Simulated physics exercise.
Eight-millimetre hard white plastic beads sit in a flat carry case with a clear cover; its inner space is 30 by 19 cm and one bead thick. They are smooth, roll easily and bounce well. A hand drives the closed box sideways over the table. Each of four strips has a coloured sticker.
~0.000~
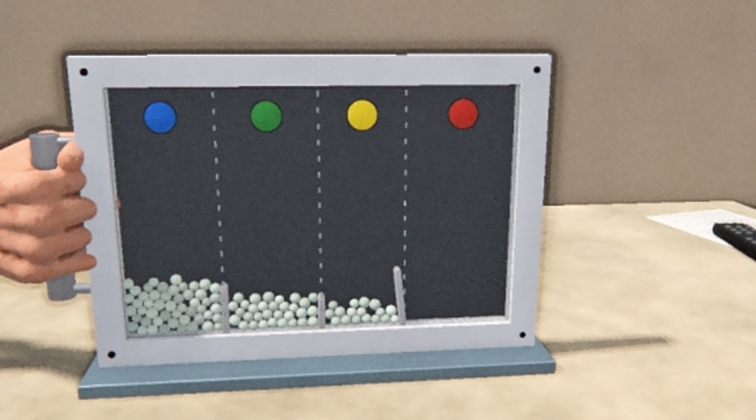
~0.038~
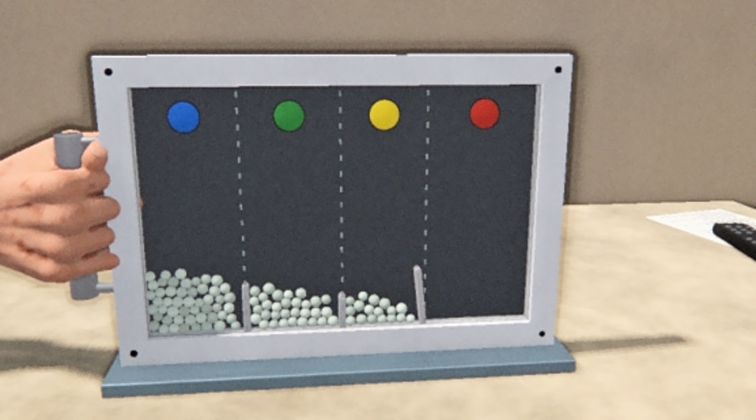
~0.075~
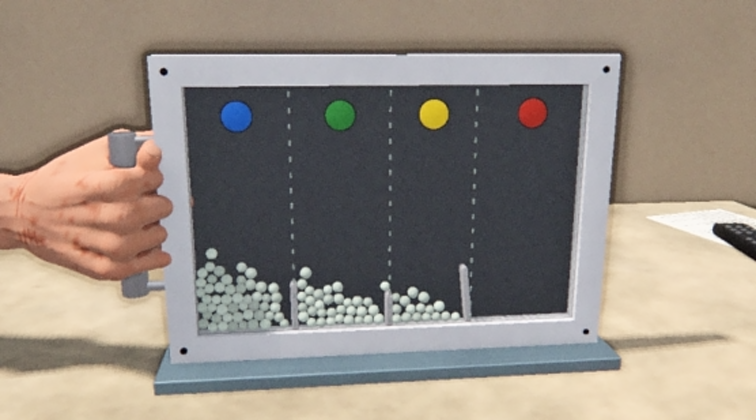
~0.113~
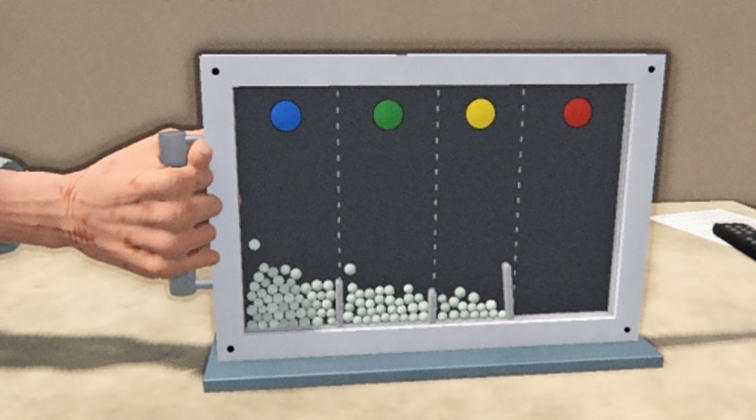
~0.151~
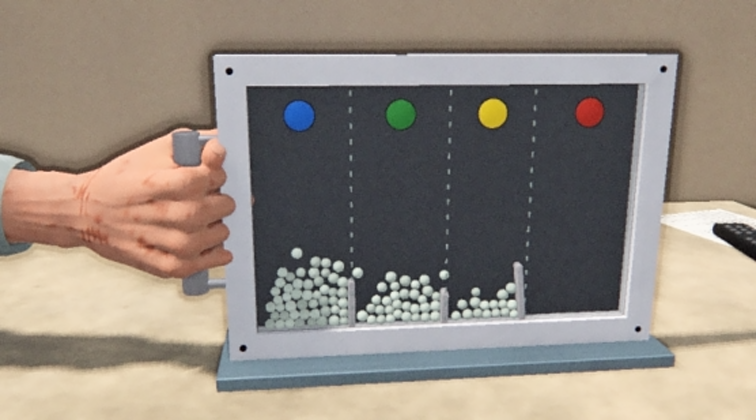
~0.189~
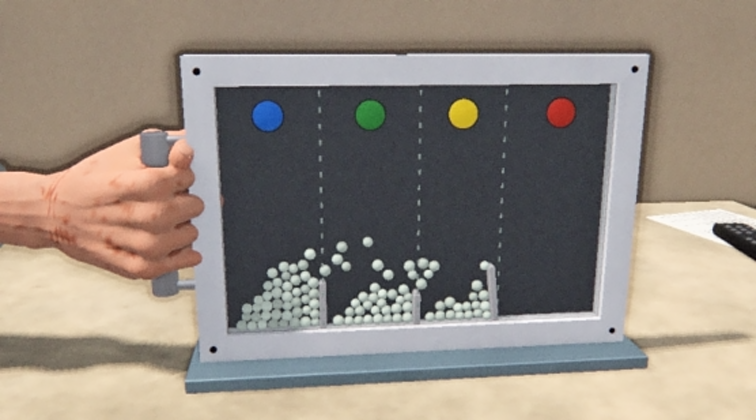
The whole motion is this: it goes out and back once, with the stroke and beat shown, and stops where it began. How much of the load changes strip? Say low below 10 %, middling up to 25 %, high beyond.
Answer: Middling.
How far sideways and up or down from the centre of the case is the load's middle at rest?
Some 6 cm left and 8 cm below.
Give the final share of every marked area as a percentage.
Red strip: 5; blue strip: 40; green strip: 35; yellow strip: 20.
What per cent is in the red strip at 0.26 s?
Roughly 5 per cent.
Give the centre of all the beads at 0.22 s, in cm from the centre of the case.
About 4 cm left and 7 cm below.
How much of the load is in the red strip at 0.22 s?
Roughly 0 per cent.
After 0.22 s, it is 4 cm to the right; the beads' middle is 4 cm left of and 7 cm below the centre; blue 40 %, green 35 %, yellow 25 %; 15 % have changed strip.
After 0.26 s, it is 1 cm to the right; the beads' middle is 4 cm left of and 7 cm below the centre; red 5 %, blue 40 %, green 30 %, yellow 25 %; 20 % have changed strip.
After 0.29 s, it is at its start; the beads' middle is 5 cm left of and 7 cm below the centre; red 5 %, blue 40 %, green 30 %, yellow 25 %; 20 % have changed strip.
All still by 1.5 s, it is at its start; red 5 %, blue 40 %, green 35 %, yellow 20 %; 15 % have changed strip.
